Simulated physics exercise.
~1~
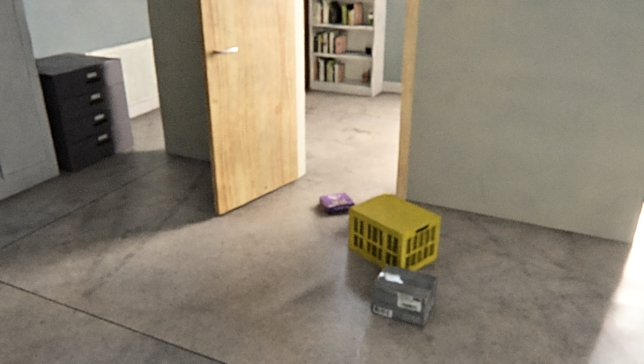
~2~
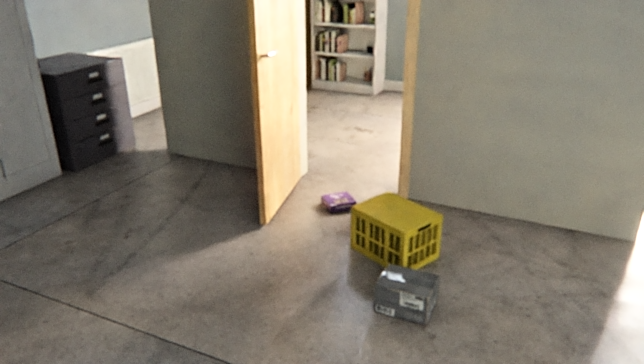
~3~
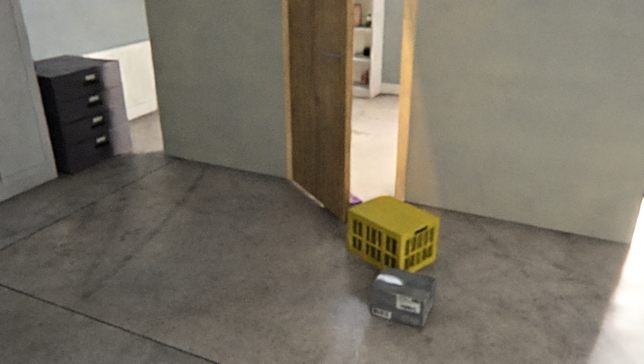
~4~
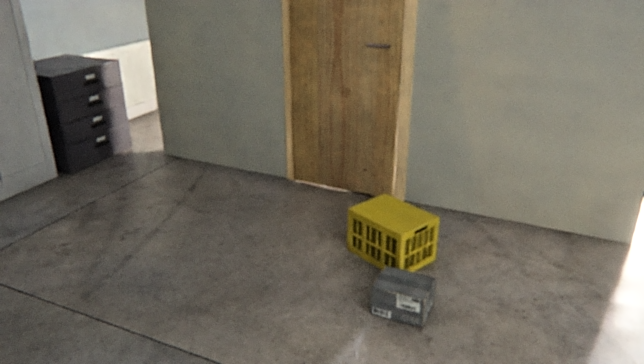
At the start, a wooden door stands wide open toward the viewer, showing a bookshelf in the room beyond, with a purple packet, a yellow crate and a grey parcel on the concrete floor nearby. With nobody in sight, the door begins swinging toward its frame, its free edge sweeping around to the right. As the gap narrows, the purple packet shifts a little and is soon mostly hidden behind the door's edge. The door keeps turning until it closes, hiding the bookshelf and packet from view. The crate and parcel remain where they were, outside the shut door.
